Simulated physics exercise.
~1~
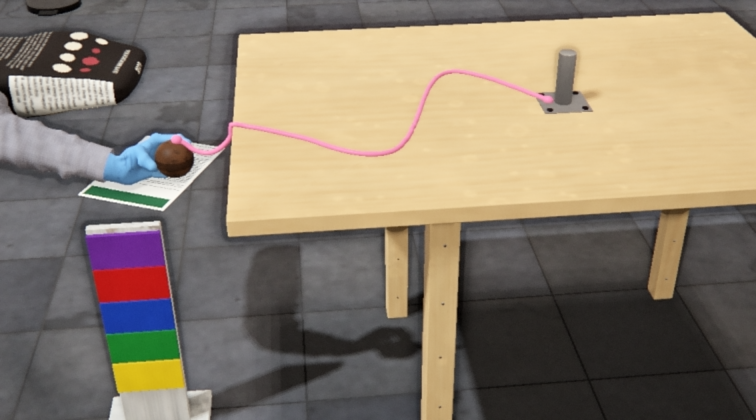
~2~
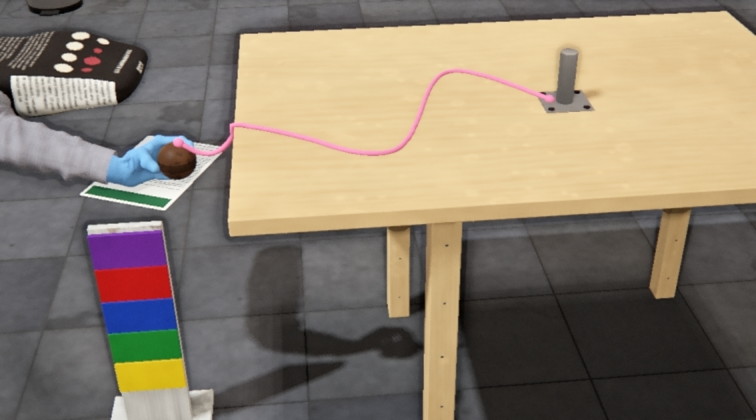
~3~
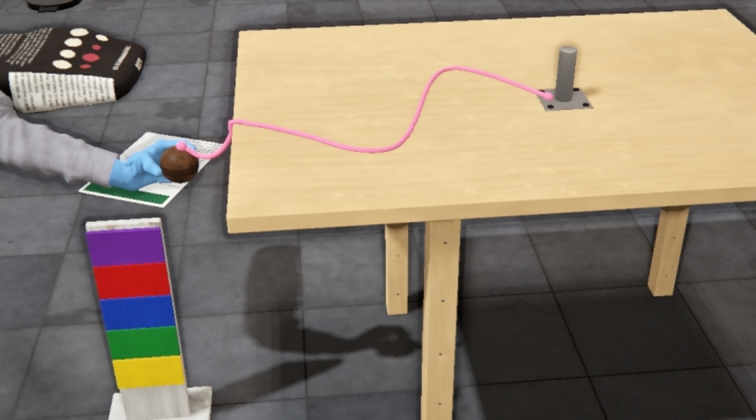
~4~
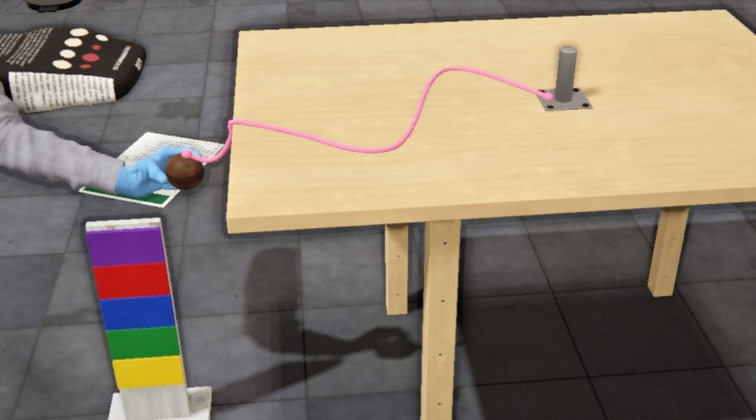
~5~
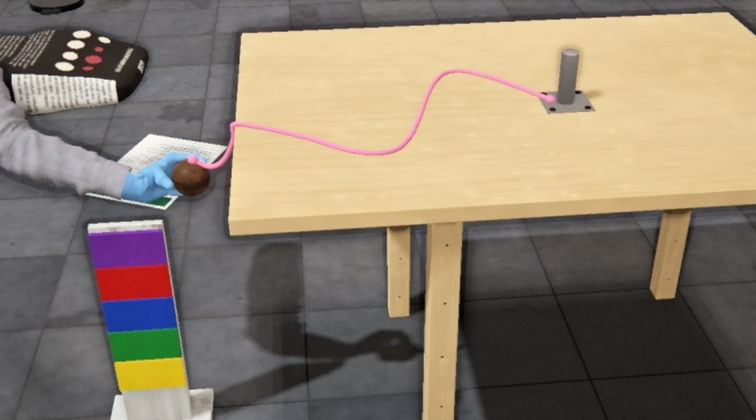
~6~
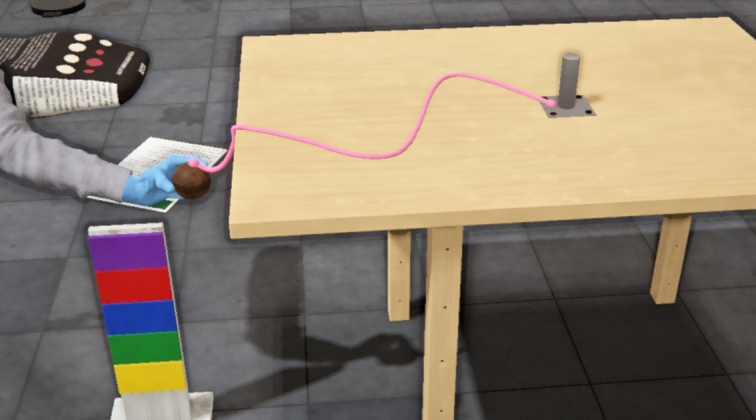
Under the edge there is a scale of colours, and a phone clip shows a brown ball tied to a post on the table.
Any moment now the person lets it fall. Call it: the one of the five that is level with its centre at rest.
My call is green.
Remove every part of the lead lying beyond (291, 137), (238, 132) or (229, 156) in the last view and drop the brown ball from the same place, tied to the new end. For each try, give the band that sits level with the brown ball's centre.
The bands would be purple, red and blue, in that order.
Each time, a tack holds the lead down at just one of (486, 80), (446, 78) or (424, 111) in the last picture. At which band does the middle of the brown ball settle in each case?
For the first place it's blue, for the second blue, and for the third red.
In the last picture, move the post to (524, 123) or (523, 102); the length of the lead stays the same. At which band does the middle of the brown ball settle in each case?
Case by case: Yellow, then yellow.
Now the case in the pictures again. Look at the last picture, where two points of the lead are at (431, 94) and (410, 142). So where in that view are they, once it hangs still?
(373, 112) and (264, 116).
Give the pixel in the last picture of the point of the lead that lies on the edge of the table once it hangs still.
It's near (397, 154) in the last picture.
Soon after, ball near (272, 330); level with green.
After that, ball near (244, 337); level with green.
In the end, ball near (260, 333); level with green. Its middle rests at the green band.
